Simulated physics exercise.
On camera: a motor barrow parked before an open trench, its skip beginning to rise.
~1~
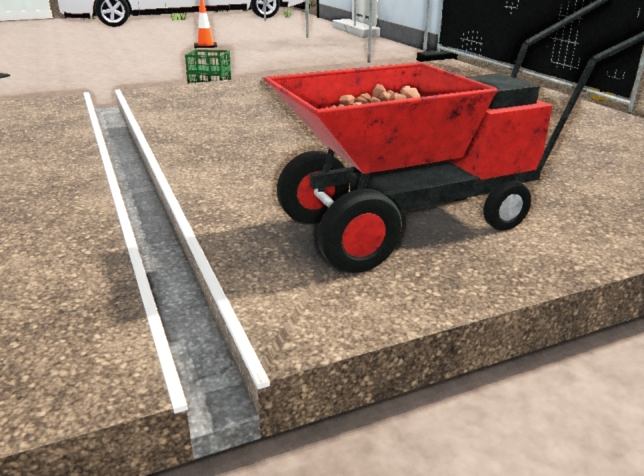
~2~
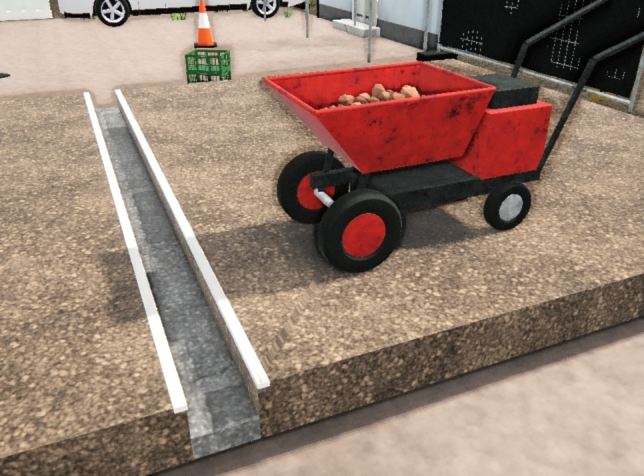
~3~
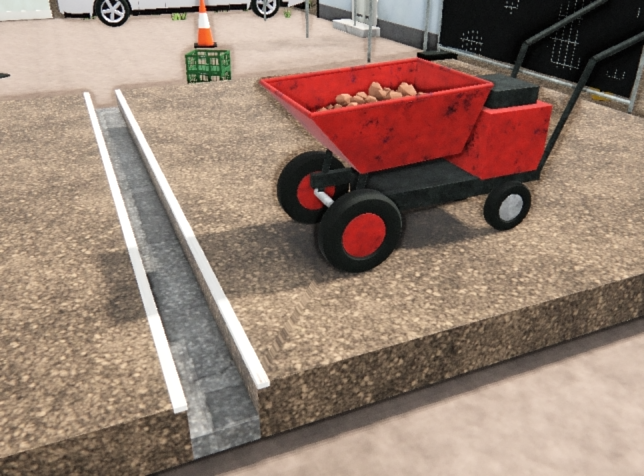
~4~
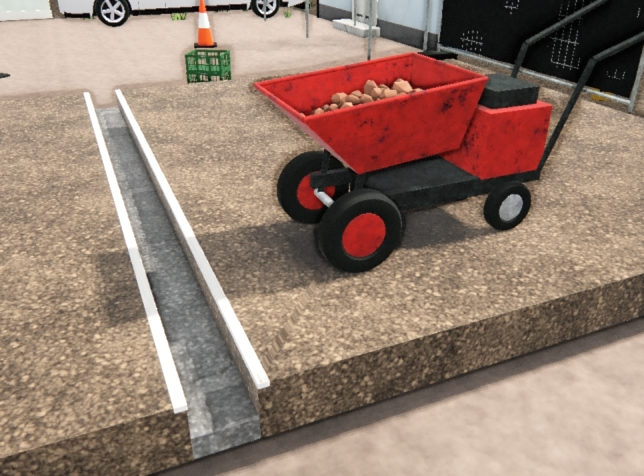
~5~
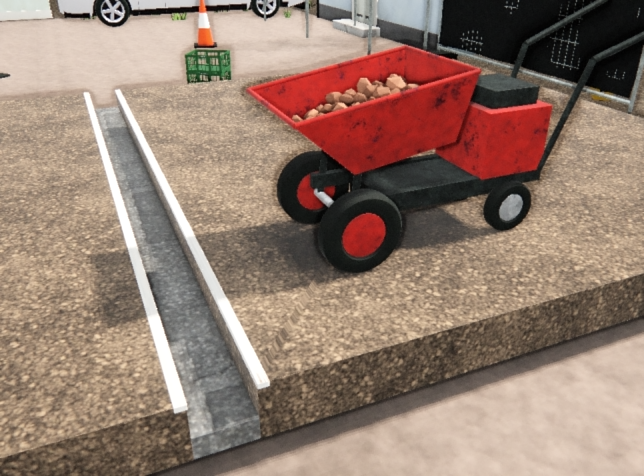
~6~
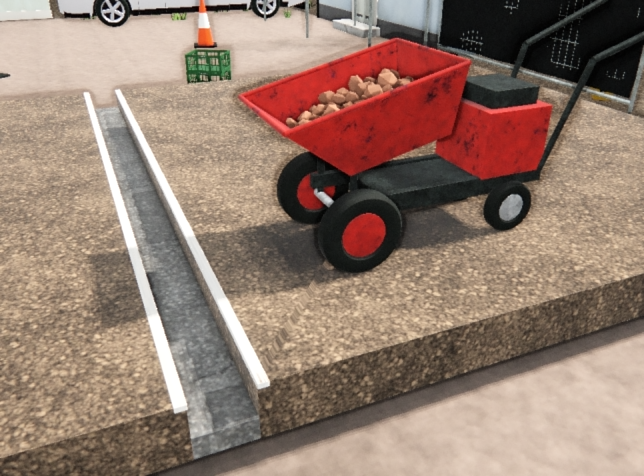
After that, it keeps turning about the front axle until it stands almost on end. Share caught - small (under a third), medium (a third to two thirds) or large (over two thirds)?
Large.
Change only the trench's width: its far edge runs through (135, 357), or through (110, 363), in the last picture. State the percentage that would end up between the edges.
First try: About 90 %; second try: About 90 %.
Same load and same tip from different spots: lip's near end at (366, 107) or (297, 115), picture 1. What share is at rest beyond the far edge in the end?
In order, close to 0 and 10 in a hundred.
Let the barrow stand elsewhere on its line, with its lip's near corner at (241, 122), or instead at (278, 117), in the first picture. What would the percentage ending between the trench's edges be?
Around 0 % the first time and around 60 % the second.
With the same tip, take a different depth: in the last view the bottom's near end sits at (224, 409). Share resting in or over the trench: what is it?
I'd say around 60 in a hundred.
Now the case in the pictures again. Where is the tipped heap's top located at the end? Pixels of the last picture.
Settled peak, approx. (193, 272).
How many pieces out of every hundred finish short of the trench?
Close to 5 in a hundred.
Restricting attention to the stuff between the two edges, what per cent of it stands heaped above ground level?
The answer is close to 15 per cent.
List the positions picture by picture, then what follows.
Lip of the skip (317, 113), level; top of the load (388, 111), lumps of rubble; first edge of the trench (238, 331); far edge (163, 350), the trench under half as wide as the skip, and about half as deep as wide, in the first picture.
Lip of the skip (315, 113), level; top of the load (387, 111), in the second picture.
Lip of the skip (311, 116), tipped barely; top of the load (384, 109), in the third picture.
Lip of the skip (304, 120), tipped barely; top of the load (392, 107), in the fourth picture.
Lip of the skip (295, 126), tipped a little; top of the load (394, 96), in the fifth picture.
Lip of the skip (285, 134), tipped a little; top of the load (396, 98); first edge of the trench (238, 331); far edge (163, 350), in the sixth picture.
Just after the last frame, skip tipped steeply; every one in the skip.
A moment on, skip tipped right over; the larger part in the skip; just a few short of the trench; about a tenth in or heaped over the trench.
Further on, skip tipped right over; about a tenth in the skip; about a tenth short of the trench; the larger part in or heaped over the trench; just a few beyond it.
When it is over, skip tipped right over; about a tenth in the skip; about a tenth short of the trench; the larger part in or heaped over the trench; just a few beyond it.
